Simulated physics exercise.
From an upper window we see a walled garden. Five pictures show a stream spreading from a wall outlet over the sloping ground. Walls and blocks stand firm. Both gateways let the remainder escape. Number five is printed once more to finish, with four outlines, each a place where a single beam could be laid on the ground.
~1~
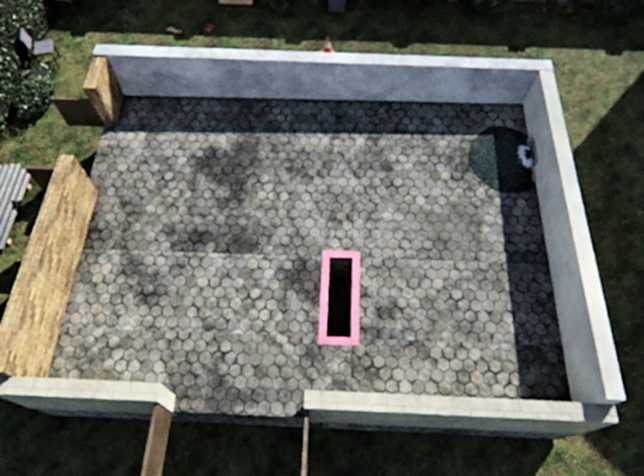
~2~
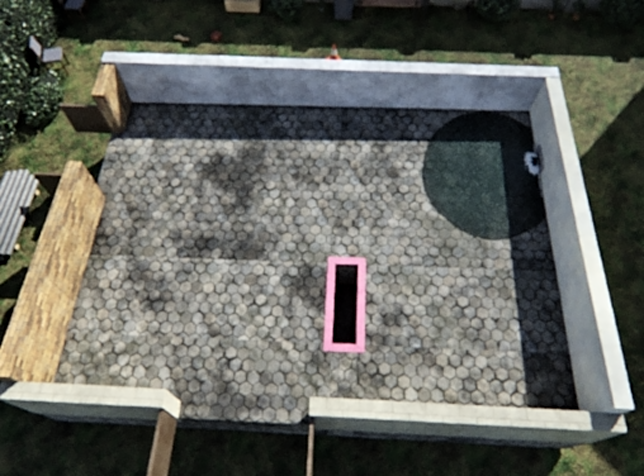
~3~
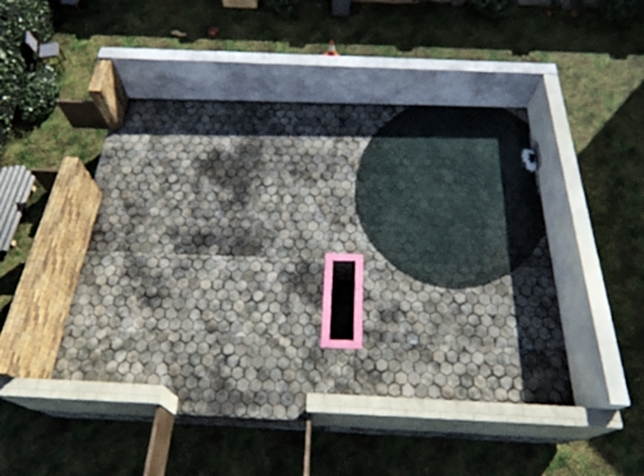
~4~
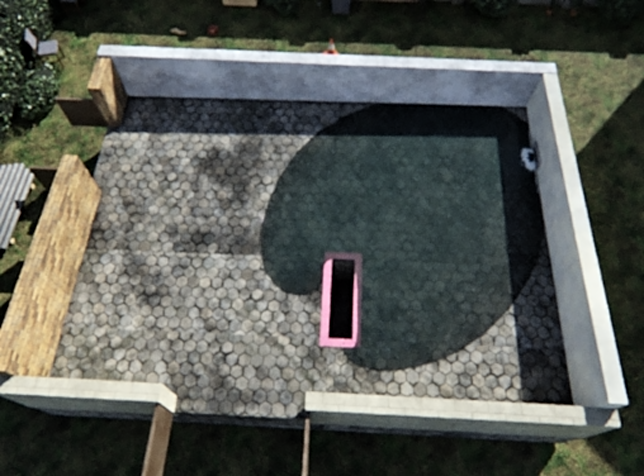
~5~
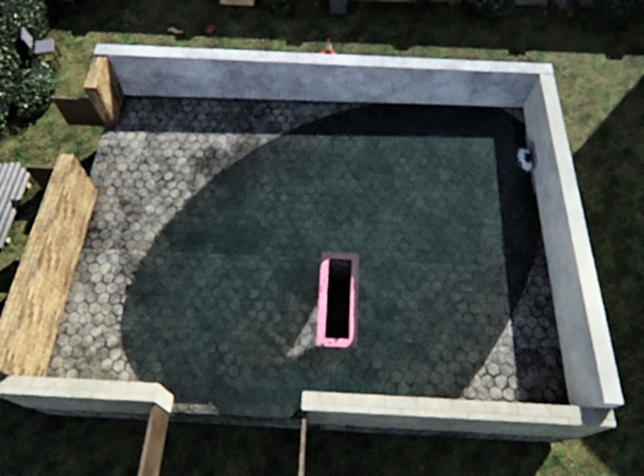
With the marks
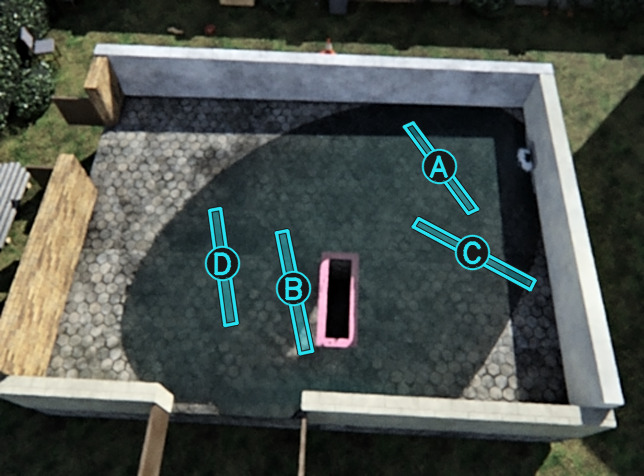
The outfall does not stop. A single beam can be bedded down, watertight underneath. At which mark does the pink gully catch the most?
It is B.
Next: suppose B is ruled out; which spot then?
The answer is D.
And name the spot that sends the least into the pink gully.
Spot A.
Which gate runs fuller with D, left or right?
The right one.
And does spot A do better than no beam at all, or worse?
Spot A is worse.
On the marked copy, A from (408, 124) to (472, 211); B from (281, 231) to (306, 352); C from (415, 222) to (532, 285); D from (215, 209) to (230, 324).
For spot A, about 6 % of the stream goes into the pink gully, about 84 % out by the gates.
For spot B, about 47 % of the stream goes into the pink gully, about 45 % out by the gates.
For spot C, about 13 % of the stream goes into the pink gully, about 83 % out by the gates.
For spot D, about 30 % of the stream goes into the pink gully, about 60 % out by the gates.
